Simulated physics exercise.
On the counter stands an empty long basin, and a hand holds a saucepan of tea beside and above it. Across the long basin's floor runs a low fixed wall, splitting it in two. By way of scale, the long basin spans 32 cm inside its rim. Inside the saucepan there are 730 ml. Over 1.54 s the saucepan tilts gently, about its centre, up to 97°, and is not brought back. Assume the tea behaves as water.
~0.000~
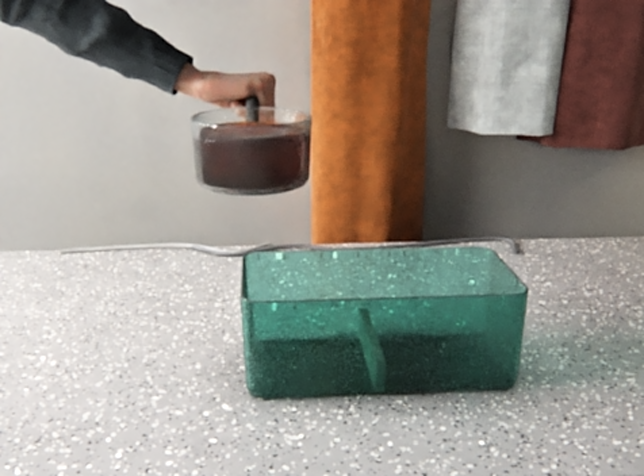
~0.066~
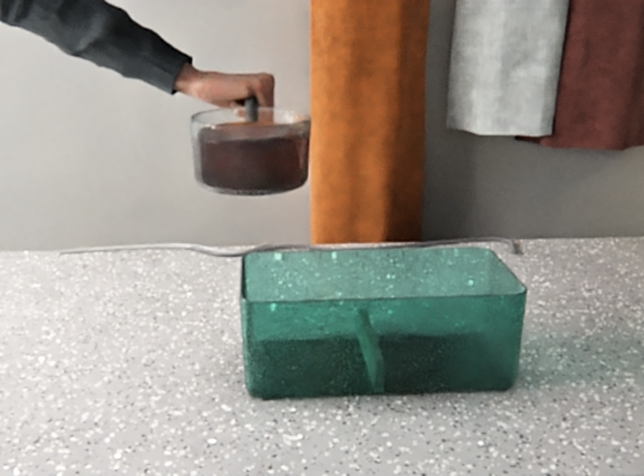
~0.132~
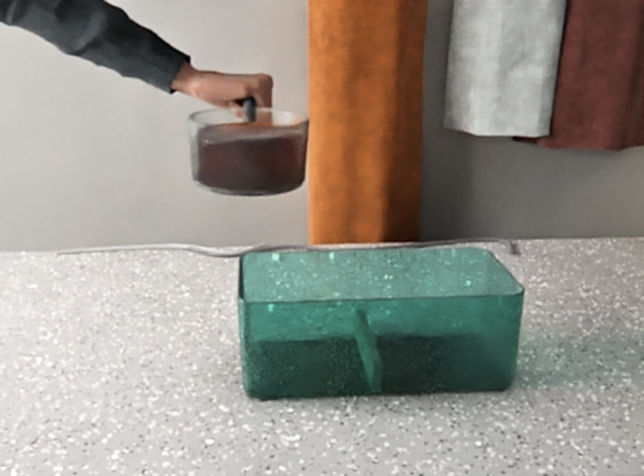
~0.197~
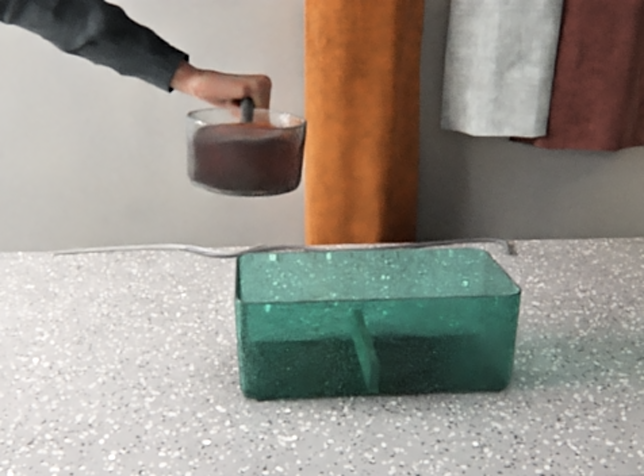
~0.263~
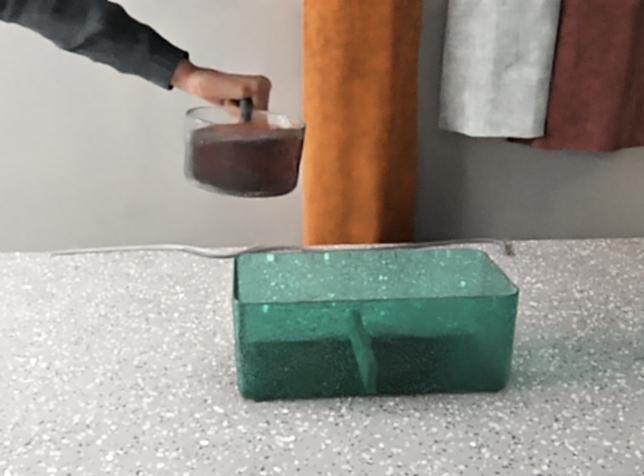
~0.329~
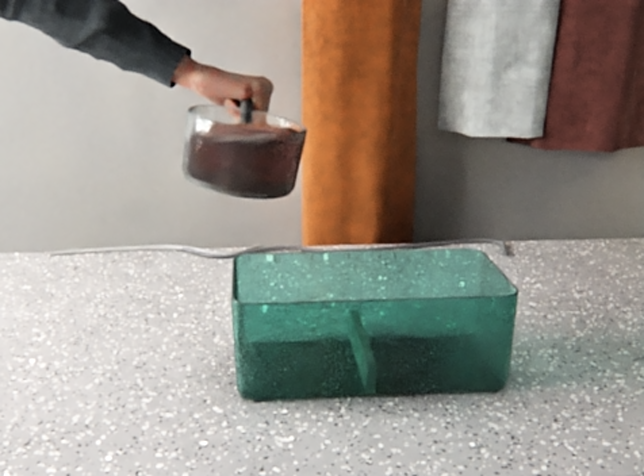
In this clip, a hand holds a clear saucepan of dark tea above and to the left of a green, see-through long basin with a dividing wall, then slowly tilts the saucepan slightly to the right.
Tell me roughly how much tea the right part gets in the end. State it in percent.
It gets about 56 per cent.
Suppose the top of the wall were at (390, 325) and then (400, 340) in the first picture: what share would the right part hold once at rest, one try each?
In turn about 20 and 10 per cent.
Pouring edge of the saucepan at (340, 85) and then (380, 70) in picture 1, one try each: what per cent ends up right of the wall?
I'd expect close to 85 per cent and then close to 95 per cent.
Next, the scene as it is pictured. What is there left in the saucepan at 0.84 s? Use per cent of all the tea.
Around 68 percent.
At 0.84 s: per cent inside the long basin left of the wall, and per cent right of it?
Left roughly 4, right roughly 4.
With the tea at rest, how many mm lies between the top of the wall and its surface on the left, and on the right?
About 26 mm left, about 22 mm right.
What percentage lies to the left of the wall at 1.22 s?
Roughly 16 percent.
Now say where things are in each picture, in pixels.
Tilt 0°; pouring edge (310, 118); surface from (195, 132) to (308, 130); the long basin's rim runs from (243, 277) to (510, 270); the wall's top is at (371, 334), in the first picture.
Tilt 0°; pouring edge (309, 119); surface from (195, 132) to (307, 131), in the second picture.
Tilt 2°; pouring edge (308, 121); surface from (193, 132) to (305, 131), in the third picture.
Tilt 4°; pouring edge (306, 123); surface from (190, 133) to (302, 132), in the fourth picture.
Tilt 7°; pouring edge (305, 127); surface from (188, 133) to (302, 132), in the fifth picture.
Tilt 11°; pouring edge (305, 131); surface from (189, 134) to (302, 133), in the sixth picture.
By 0.84 s the tilt is 56° and 68 per cent is still to pour, 4 is left of the wall and 4 right of it.
By 1.22 s the tilt is 87° and 18 per cent is still to pour, 17 is left of the wall and 52 right of it.
By 1.61 s the tilt is 97° and 2 per cent is still to pour, 40 is left of the wall and 55 right of it.
By 2.04 s the tilt is 97° and 0 per cent is still to pour, 43 is left of the wall and 56 right of it.
At rest 43 per cent lies left of the wall, 56 right of it and 1 outside.
